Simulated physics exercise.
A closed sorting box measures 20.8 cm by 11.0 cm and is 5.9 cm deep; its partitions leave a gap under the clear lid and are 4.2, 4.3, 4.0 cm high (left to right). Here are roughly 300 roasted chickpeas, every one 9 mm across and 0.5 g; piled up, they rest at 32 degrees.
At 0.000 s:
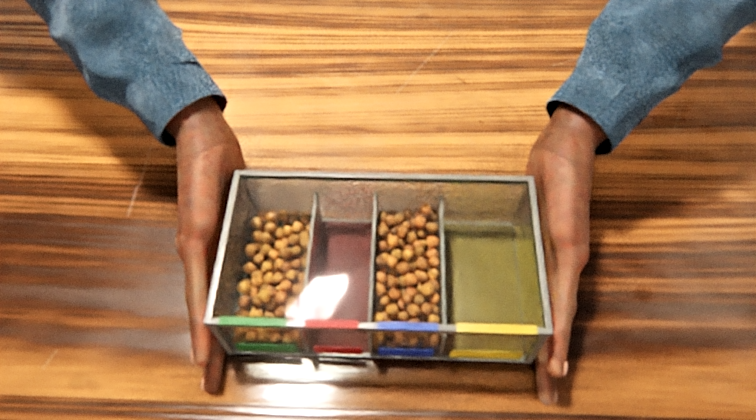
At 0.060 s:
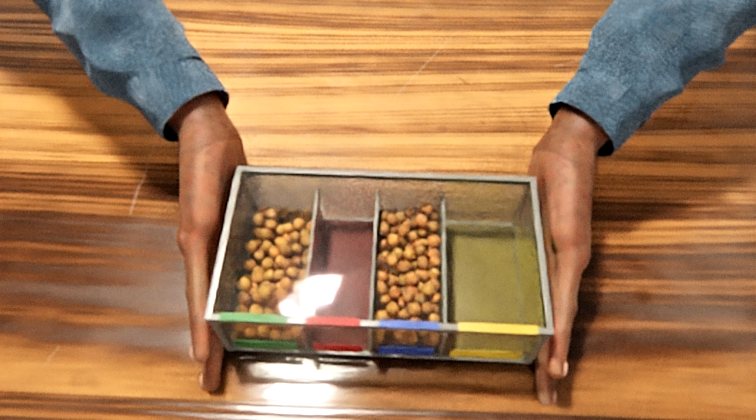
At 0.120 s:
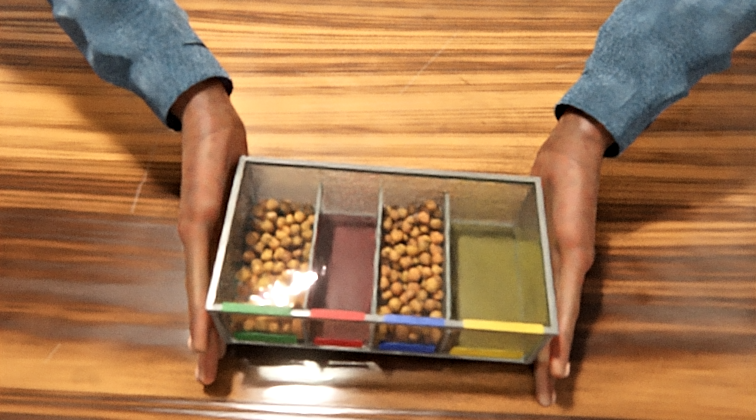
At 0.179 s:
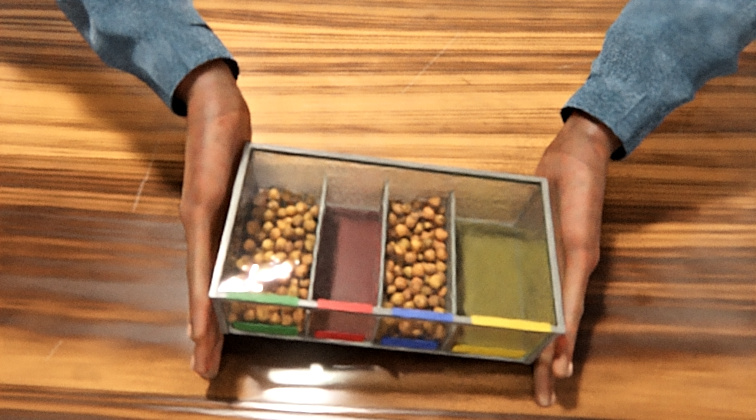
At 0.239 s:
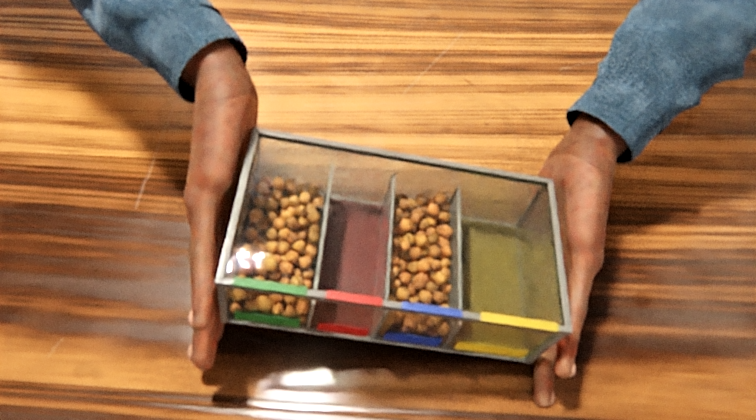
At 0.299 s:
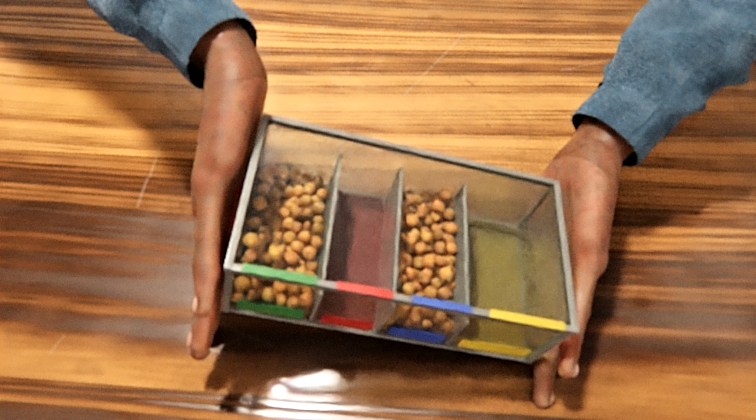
Two hands holding a clear-lidded divided box of roasted chickpeas above a wooden table, raising its left side into a slant.
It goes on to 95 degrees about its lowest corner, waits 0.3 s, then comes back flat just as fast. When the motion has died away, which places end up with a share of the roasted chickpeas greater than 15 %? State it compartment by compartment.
One by one: Red: Does not clear the bar; blue: Clears the bar; green: Clears the bar; yellow: Clears the bar.
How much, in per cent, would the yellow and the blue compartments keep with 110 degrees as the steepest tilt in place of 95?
In per cent, yellow comes to 45 and blue to 30.
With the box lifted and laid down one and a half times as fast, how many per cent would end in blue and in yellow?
Result: Blue = 25 %; yellow = 40 %.
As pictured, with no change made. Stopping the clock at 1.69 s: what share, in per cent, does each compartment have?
Shares - red: 5; blue: 45; green: 35; yellow: 20.
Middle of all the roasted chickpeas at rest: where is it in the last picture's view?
In the last view, approximately (424, 259).
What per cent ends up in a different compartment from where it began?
The answer is close to 40 percent.
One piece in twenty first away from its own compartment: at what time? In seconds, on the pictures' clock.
That happens at about 1.50 s on the clock.
After 1.69 s, tilt 95 degrees; red 5 %, blue 45 %, green 35 %, yellow 20 %.
After 2.62 s, tilt 47 degrees; blue 35 %, green 30 %, yellow 35 %.
After 3.54 s, tilt 0 degrees; blue 35 %, green 30 %, yellow 35 %.
In the end, at 4.4 s, red 0 %, blue 35 %, green 30 %, yellow 35 %.
